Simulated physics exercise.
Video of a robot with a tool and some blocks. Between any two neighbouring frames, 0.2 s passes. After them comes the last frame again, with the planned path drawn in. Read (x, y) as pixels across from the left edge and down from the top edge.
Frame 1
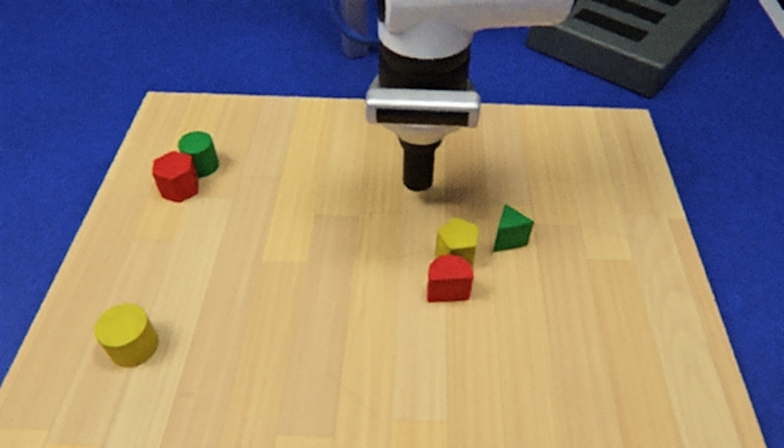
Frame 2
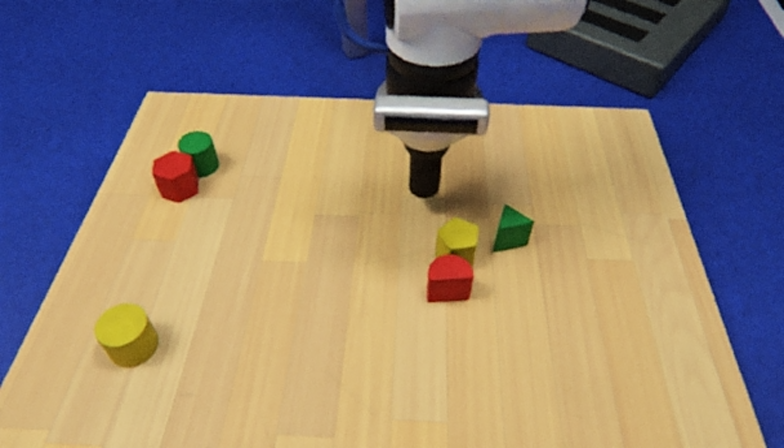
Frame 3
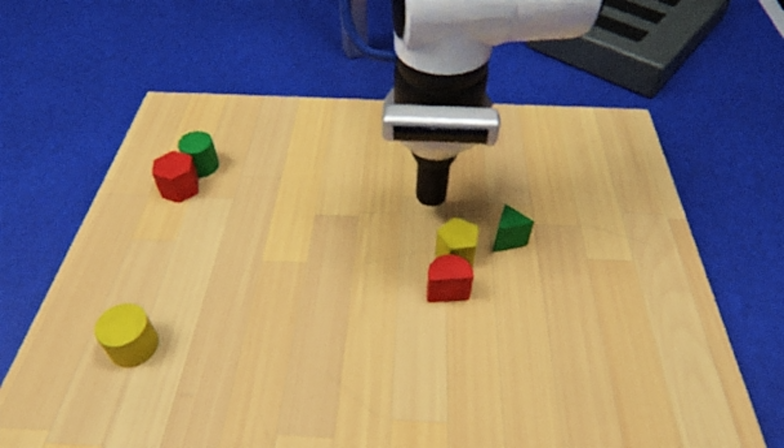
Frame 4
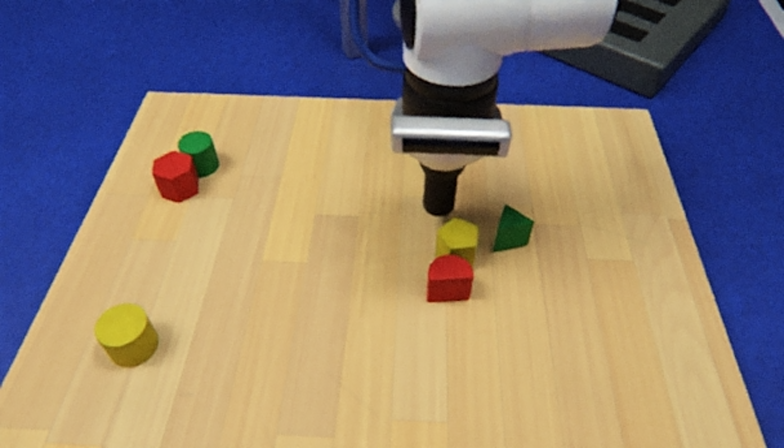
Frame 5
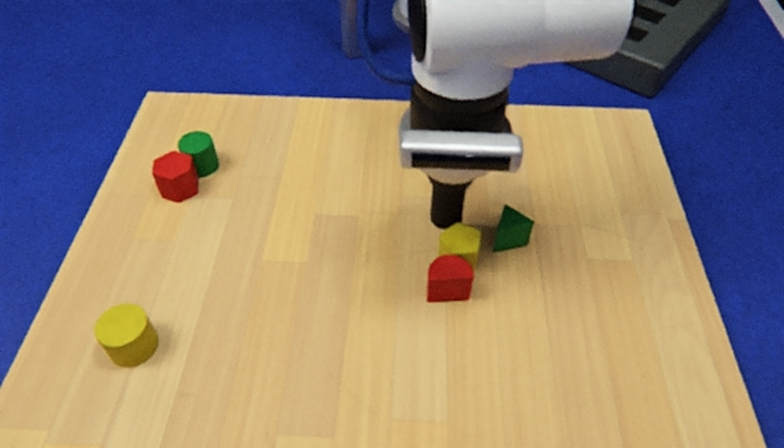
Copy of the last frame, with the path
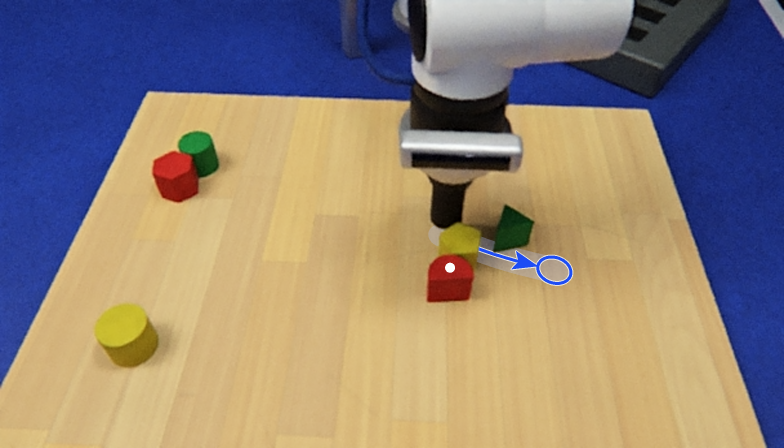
The robot arm moved its black tip slowly down and slightly right across the wooden board, nudging the yellow pentagonal block a tiny bit beside the red and green ones, while the other blocks stayed still.
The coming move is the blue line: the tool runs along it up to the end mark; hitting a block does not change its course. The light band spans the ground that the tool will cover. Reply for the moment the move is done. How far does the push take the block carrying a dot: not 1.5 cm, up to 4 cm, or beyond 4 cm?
Moves under 1.5 cm.
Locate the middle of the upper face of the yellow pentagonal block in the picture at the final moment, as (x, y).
The middle of its upper face should be somewhere near (483, 255).
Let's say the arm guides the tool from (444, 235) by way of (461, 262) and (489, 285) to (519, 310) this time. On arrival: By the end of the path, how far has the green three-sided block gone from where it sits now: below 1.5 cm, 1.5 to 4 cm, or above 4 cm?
My answer is that it shifts under 1.5 cm.
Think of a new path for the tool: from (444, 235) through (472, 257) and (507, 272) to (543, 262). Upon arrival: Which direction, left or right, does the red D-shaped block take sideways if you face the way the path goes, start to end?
Toward the right.
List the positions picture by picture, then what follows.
Lower end of the tool at (418, 181), tops of blocks, red D-shaped block at (450, 268), yellow pentagonal block at (459, 233), green three-sided block at (513, 218), in the first frame.
Tool at (424, 188), blocks as before, in the second frame.
Tool at (431, 196), blocks as before, in the third frame.
Tool at (439, 206), blocks as before, in the fourth frame.
Tool at (446, 218), red D-shaped block at (450, 268), yellow pentagonal block at (462, 238), green three-sided block at (513, 218), in the fifth frame.
The drawn path runs from (444, 235) through (497, 255) to (554, 270); the dot is on the red D-shaped block.
The first path, step by step. One third of the way, tool at (483, 232); red D-shaped block at (449, 270); yellow pentagonal block at (479, 253), turned 60° clockwise.
Two thirds of the way, tool at (520, 244); red D-shaped block at (449, 270); yellow pentagonal block at (483, 255), turned 75° clockwise; green three-sided block at (535, 219), turned 85° anticlockwise.
At the end, tool at (560, 253); red D-shaped block at (449, 270); yellow pentagonal block at (483, 255), turned 75° clockwise; green three-sided block at (540, 220), turned 100° anticlockwise.
